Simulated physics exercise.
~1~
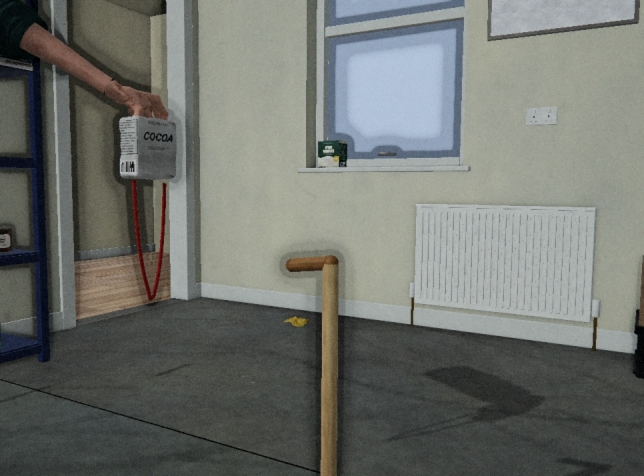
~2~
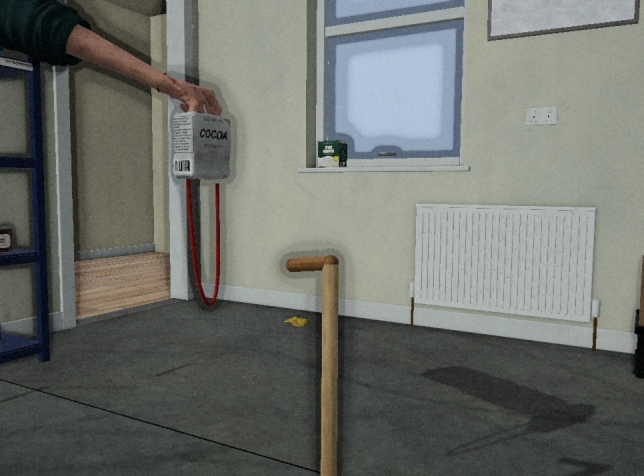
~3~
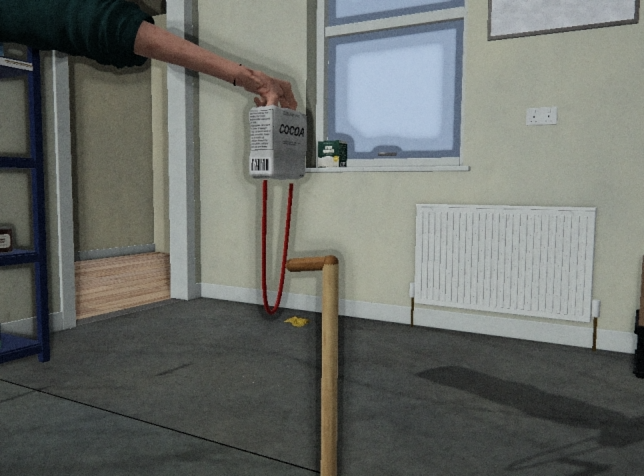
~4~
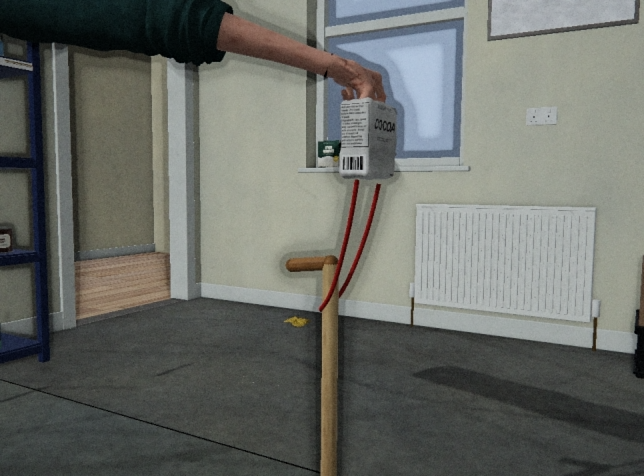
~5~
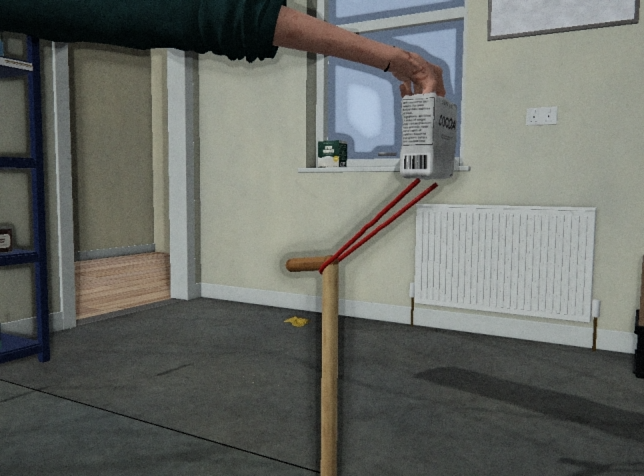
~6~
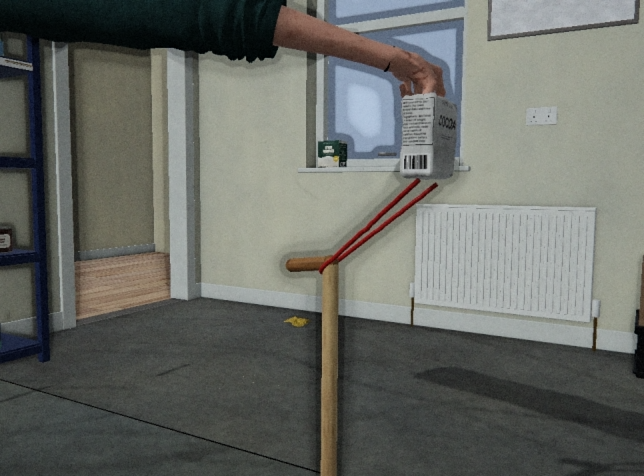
White cocoa pouch held by a hand moving right above a wooden post, its red loop catching and pulling taut, hand stopping.
